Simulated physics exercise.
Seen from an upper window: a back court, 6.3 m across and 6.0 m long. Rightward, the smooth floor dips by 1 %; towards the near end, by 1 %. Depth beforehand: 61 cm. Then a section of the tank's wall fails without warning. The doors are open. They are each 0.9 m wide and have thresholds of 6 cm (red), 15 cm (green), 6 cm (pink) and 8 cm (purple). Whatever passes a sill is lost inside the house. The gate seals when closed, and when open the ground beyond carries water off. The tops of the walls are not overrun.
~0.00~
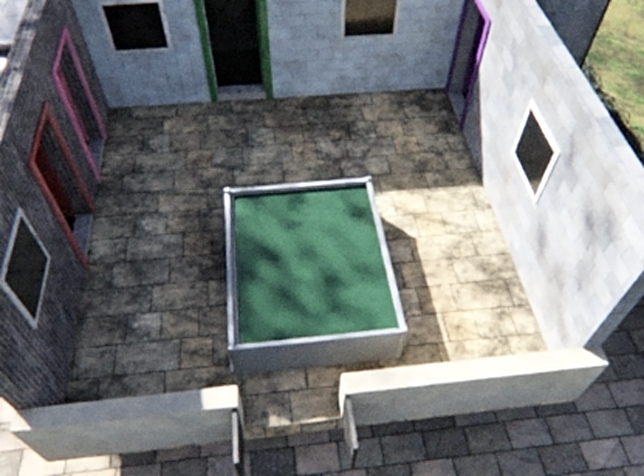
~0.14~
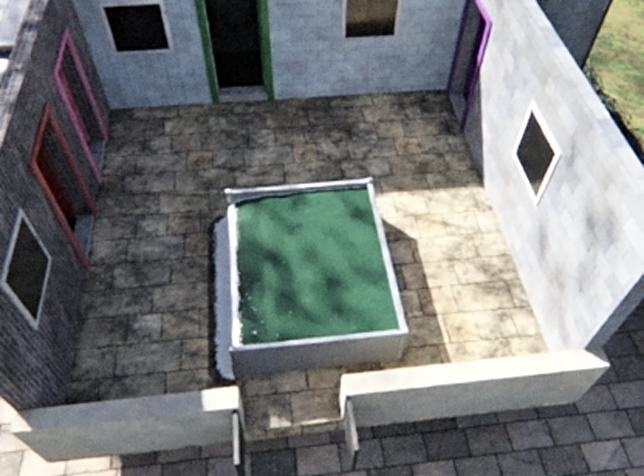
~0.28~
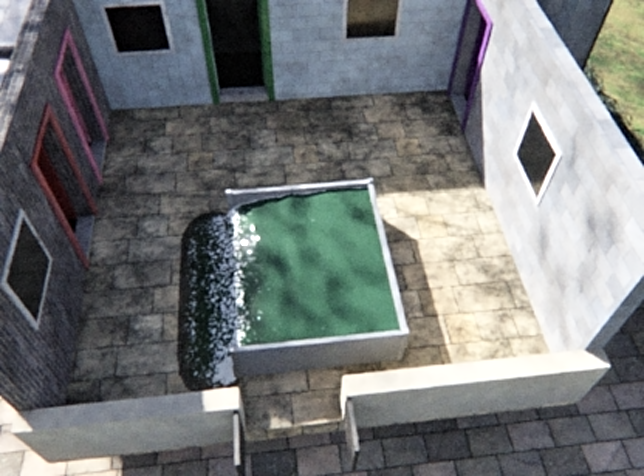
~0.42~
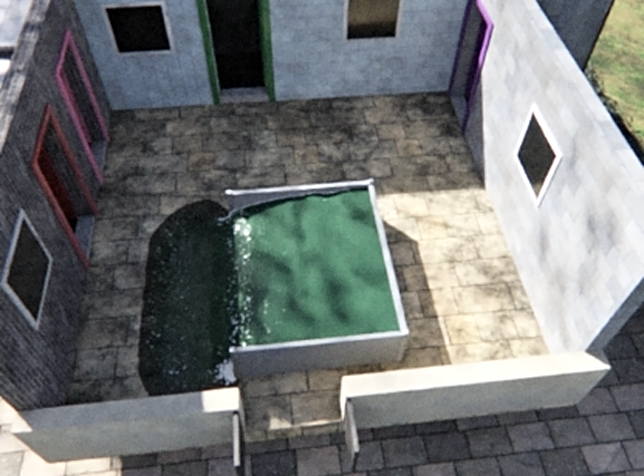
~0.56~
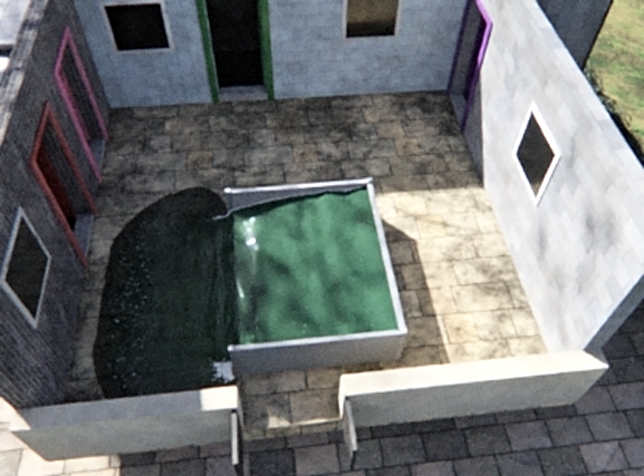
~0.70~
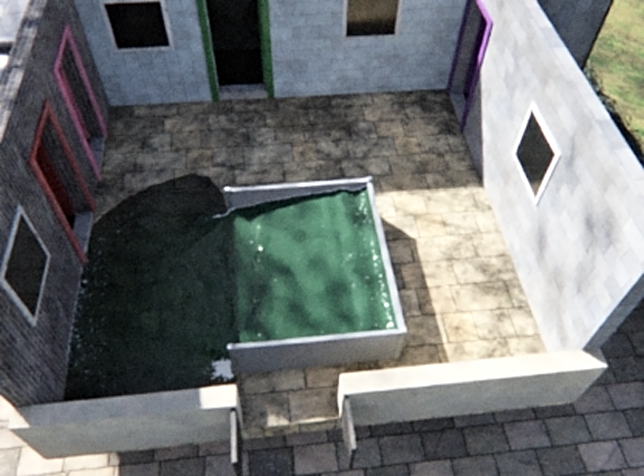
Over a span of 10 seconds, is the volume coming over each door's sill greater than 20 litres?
In order: The red door breaks the limit; the green door remains within the limit; the pink door breaks the limit; the purple door breaks the limit.
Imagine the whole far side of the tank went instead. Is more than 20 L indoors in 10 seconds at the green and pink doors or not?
Green beyond, pink beyond.
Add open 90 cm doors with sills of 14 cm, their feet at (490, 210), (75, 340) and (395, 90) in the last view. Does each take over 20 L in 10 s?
In sequence the answers are less than that, more than that and less than that.
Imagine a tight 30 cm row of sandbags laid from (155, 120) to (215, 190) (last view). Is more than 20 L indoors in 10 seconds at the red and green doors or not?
Against the limit, the red door goes beyond it and the green door stays within it.
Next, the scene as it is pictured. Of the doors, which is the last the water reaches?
It's the purple door that comes last.
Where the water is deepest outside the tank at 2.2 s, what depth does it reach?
It gets to some 46 cm.
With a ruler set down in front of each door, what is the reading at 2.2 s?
Door by door, in cm: Red reads 27, green reads 0, pink reads 11, purple reads 0.
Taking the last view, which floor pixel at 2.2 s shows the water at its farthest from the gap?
(110, 112).
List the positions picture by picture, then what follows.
In the first picture, still water, 61 cm deep, in the tank at (308, 258).
In the second picture, the front is at (232, 380), 1.4 m from the gap at (236, 281); 0.6 m2 of floor is under water; 61 cm left at the back of the tank.
In the third picture, water pours out at (237, 284) and has run 1.5 m, to a hidden place; typically 11 cm deep outside, 61 cm at the tank's back.
In the fourth picture, water pours out at (237, 285) and has run 1.8 m, to a hidden place; typically 10 cm deep outside, 61 cm at the tank's back.
In the fifth picture, the front is at a hidden place, 2.1 m from the gap at (236, 284); 5.6 m2 of floor is under water; 60 cm left at the back of the tank.
In the sixth picture, the front is at (66, 390), 2.5 m from the gap at (235, 283); 7.3 m2 of floor is under water; 54 cm left at the back of the tank.
After 1.4 s water covers 30 % of the floor and is deepest (46 cm) near (60, 428); red door 22 cm at the sill, 56 L in, green door not reached, pink door not reached, purple door not reached.
After 2.2 s water covers 30 % of the floor and is deepest (46 cm) near (60, 428); red door 27 cm at the sill, 166 L in, green door not reached, pink door 11 cm at the sill, 1 L in, purple door not reached.
After 3.5 s water covers 45 % of the floor and is deepest (27 cm) near (225, 370); red door 18 cm at the sill, 289 L in, green door 5 cm at the sill, 0 L in, pink door 10 cm at the sill, 14 L in, purple door not reached.
After 6.0 s water covers 80 % of the floor and is deepest (14 cm) near (532, 380); red door 8 cm at the sill, 345 L in, green door 12 cm at the sill, 0 L in, pink door 11 cm at the sill, 28 L in, purple door 17 cm at the sill, 2 L in.
After 10.0 s water covers 100 % of the floor and is deepest (14 cm) near (90, 322); red door 8 cm at the sill, 361 L in, green door 5 cm at the sill, 0 L in, pink door 6 cm at the sill, 50 L in, purple door 10 cm at the sill, 66 L in.
